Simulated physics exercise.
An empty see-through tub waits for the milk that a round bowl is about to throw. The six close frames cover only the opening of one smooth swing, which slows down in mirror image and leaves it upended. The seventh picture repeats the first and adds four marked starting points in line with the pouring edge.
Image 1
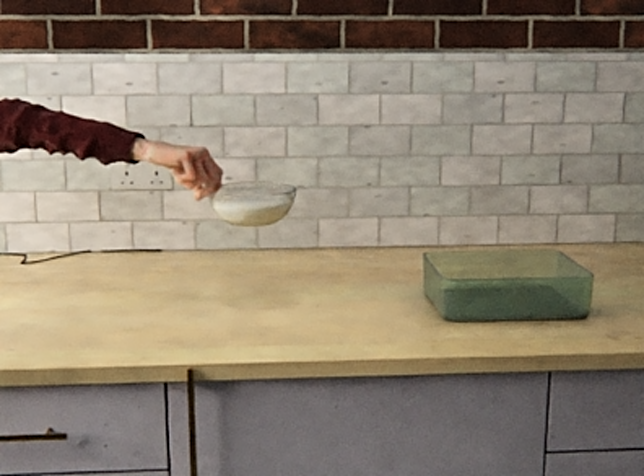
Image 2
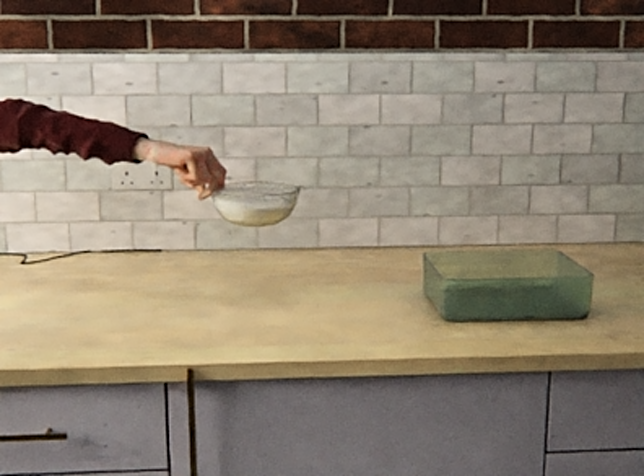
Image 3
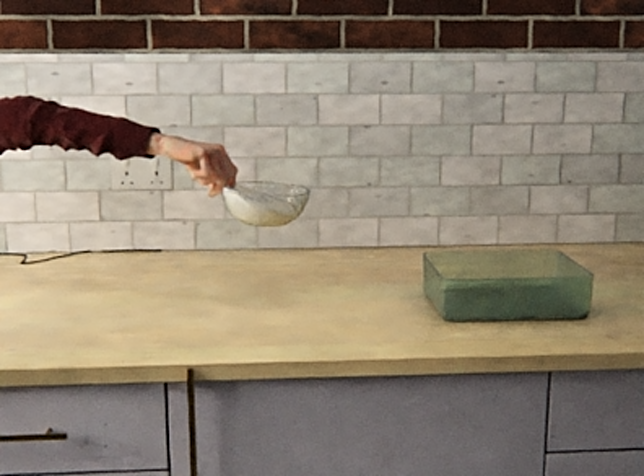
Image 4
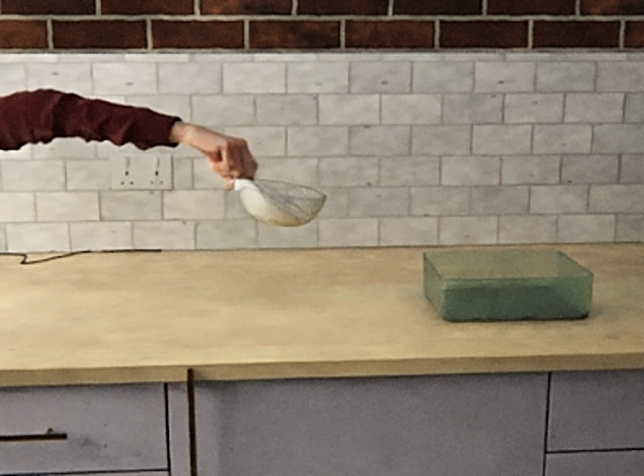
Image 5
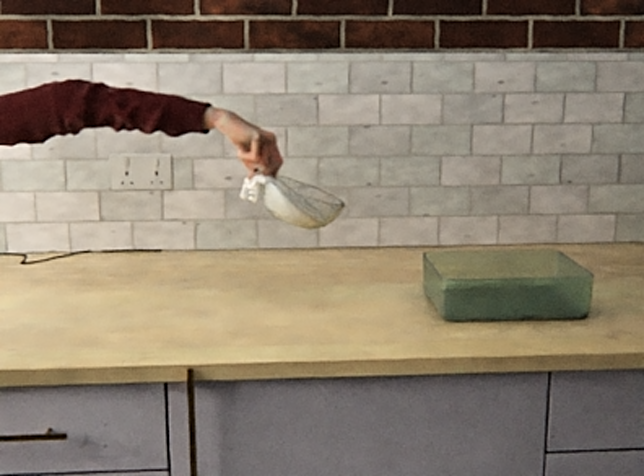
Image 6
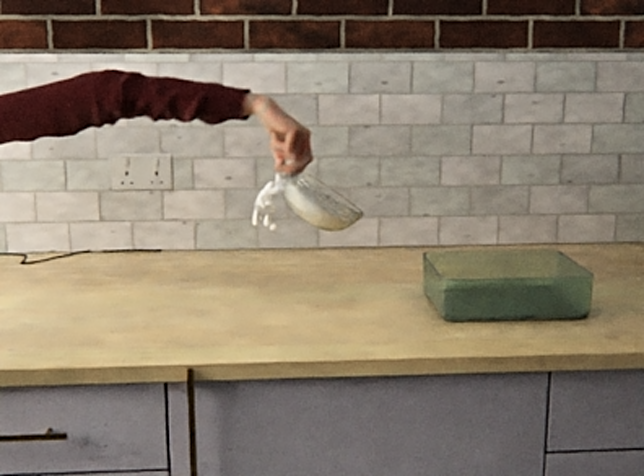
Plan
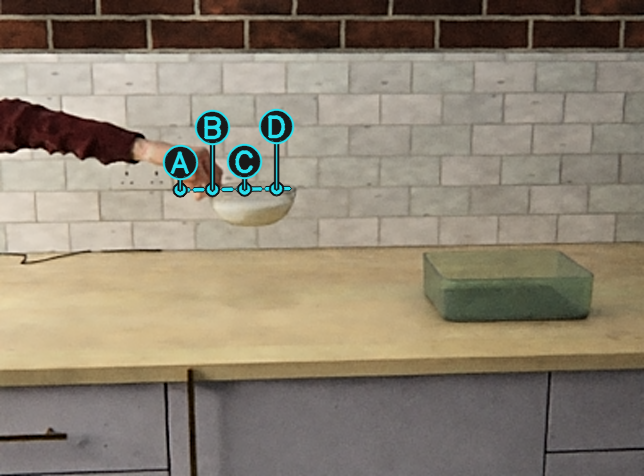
An arm in a dark red sleeve reaches in from the left, holding a clear round bowl of milk above a pale wooden counter, seen from the front by a still camera. An empty see-through green tub sits at the right, before whitish tiles, brick and grey cupboards. The hand moves the bowl rightward, tilting it increasingly, and white milk slips over its left rim and drops in strands.
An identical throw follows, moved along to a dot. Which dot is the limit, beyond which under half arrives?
Place D.
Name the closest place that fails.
It is C.
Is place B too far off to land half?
Yes, that goes wrong.
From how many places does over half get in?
One of the four.
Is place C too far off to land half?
Yes.
On the marked copy, A at (180, 190); B at (212, 189); C at (244, 189); D at (276, 188).
For place A, about 0 % lands in the tub, 100 % falls short.
For place B, about 0 % lands in the tub, 96 % falls short and 4 % goes beside or beyond.
For place C, about 17 % lands in the tub, 75 % falls short and 8 % goes beside or beyond.
For place D, about 63 % lands in the tub, 23 % falls short and 14 % goes beside or beyond.
